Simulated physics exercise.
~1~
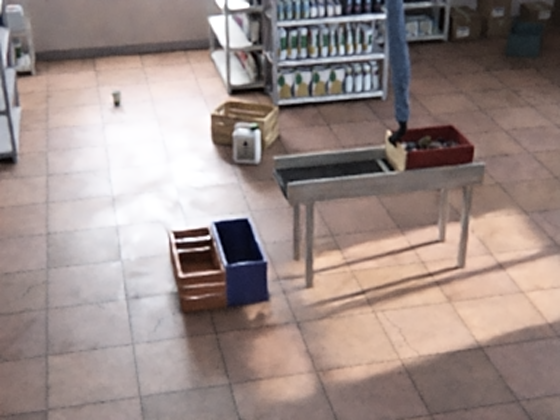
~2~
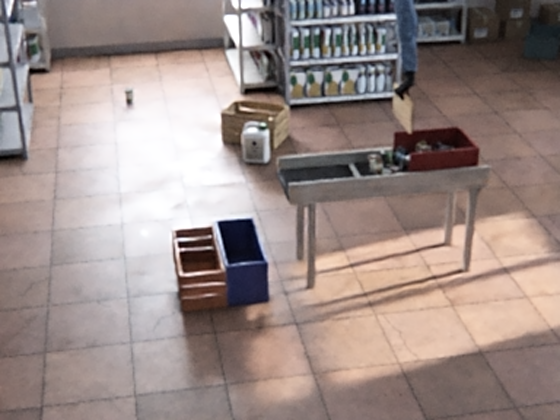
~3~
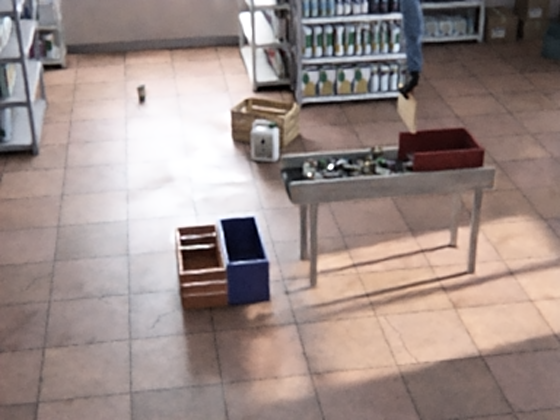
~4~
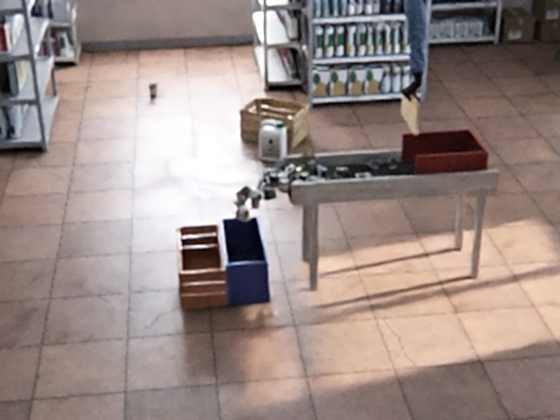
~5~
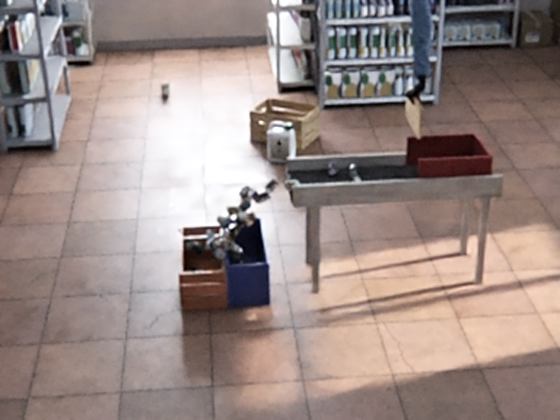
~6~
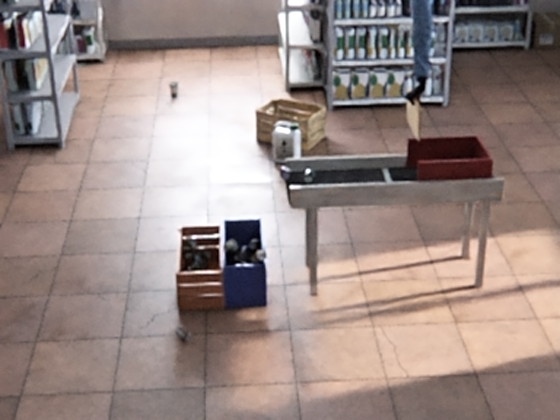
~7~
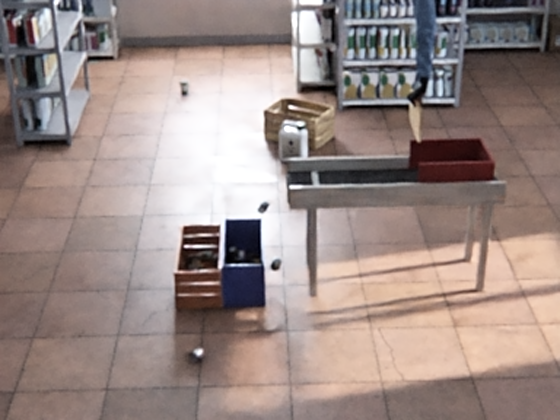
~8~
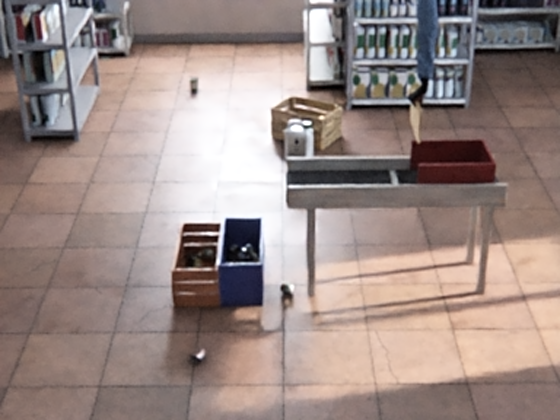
Small cans ride left off a belt into two boxes, a few landing on the floor.
